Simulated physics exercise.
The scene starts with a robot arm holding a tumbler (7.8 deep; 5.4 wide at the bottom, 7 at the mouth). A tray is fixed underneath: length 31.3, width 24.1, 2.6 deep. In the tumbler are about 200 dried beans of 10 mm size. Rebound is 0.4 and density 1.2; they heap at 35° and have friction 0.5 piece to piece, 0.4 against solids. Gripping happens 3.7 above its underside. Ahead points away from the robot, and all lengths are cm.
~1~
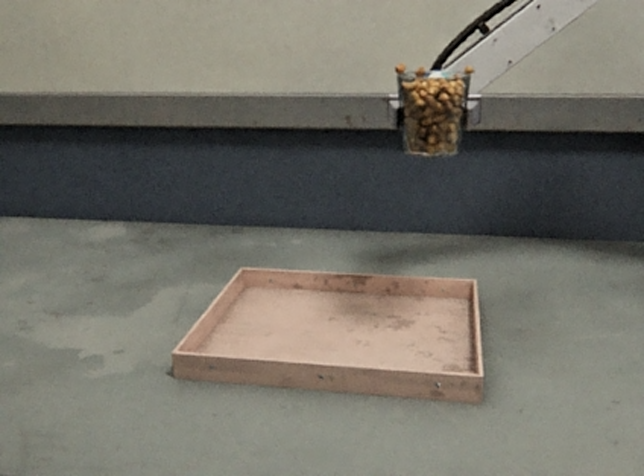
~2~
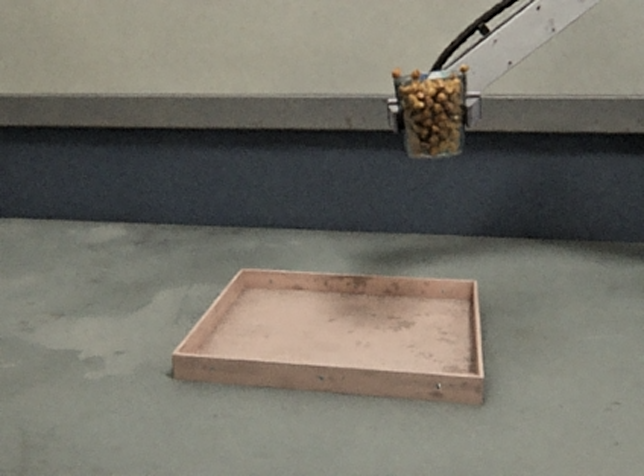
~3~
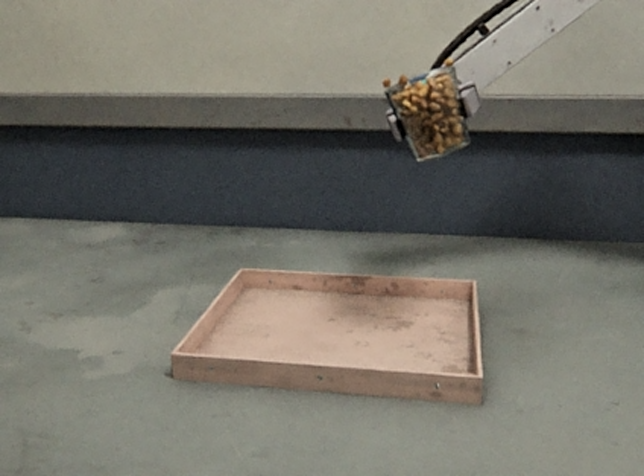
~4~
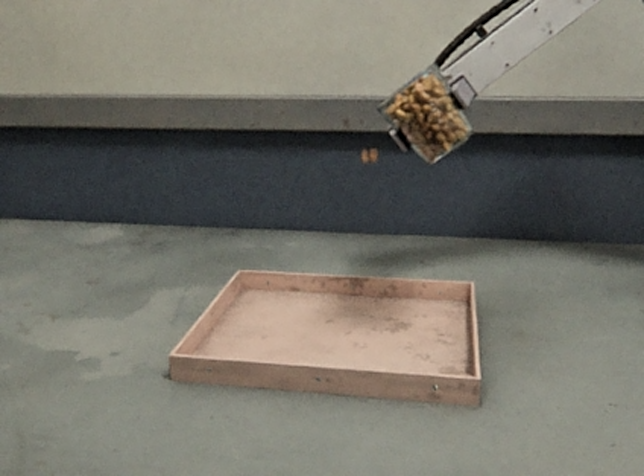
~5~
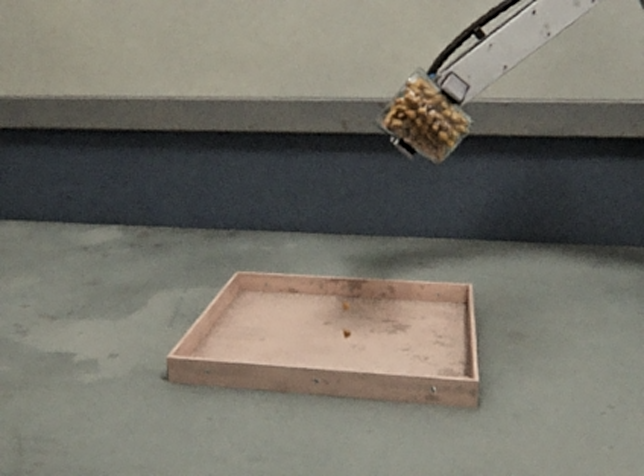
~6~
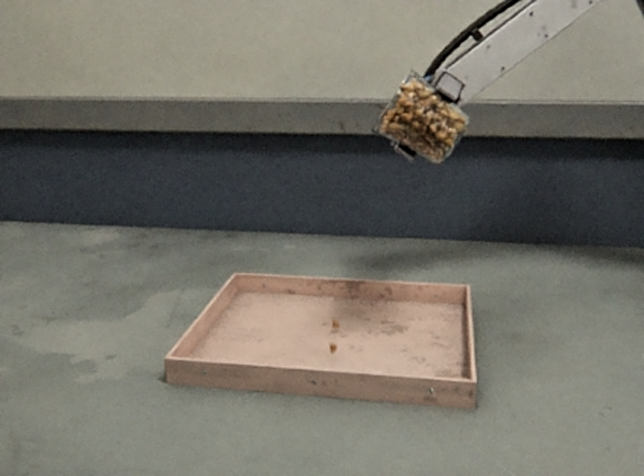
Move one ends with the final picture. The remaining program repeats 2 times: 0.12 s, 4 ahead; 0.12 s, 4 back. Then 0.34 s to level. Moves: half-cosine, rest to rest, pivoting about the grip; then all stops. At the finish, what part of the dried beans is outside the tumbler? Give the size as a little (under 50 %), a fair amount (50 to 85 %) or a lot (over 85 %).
A little.
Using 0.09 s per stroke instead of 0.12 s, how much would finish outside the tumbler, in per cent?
Around 45 percent.
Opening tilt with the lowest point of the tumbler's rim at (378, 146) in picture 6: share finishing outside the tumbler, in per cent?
That comes to some 75 percent.
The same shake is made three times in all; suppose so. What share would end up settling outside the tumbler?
Near 35 per cent.
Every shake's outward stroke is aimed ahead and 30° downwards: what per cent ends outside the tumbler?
Roughly 10 per cent.
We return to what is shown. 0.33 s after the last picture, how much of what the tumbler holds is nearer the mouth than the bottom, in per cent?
About 45 percent.
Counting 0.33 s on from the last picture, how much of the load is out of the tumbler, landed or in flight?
I'd put it at some 20 per cent at that point.
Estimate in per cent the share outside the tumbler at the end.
Around 30 percent.
Then, 0.33 s on, tilted 57° forward, highest piece 28 above the table; 163 in the tumbler, 7 in the tray, 30 in flight or on a rim.
Then, 0.66 s on, tilted 27° forward, highest piece 29 above the table; 145 in the tumbler, 51 in the tray, 4 in flight or on a rim.
Then, 1.02 s on, level, highest piece 30 above the table; 145 in the tumbler, 55 in the tray.
Then, 2.07 s on, level, highest piece 30 above the table; 145 in the tumbler, 55 in the tray.
In the end, 145 in the tumbler, 55 in the tray. That is 28 % outside the tumbler.
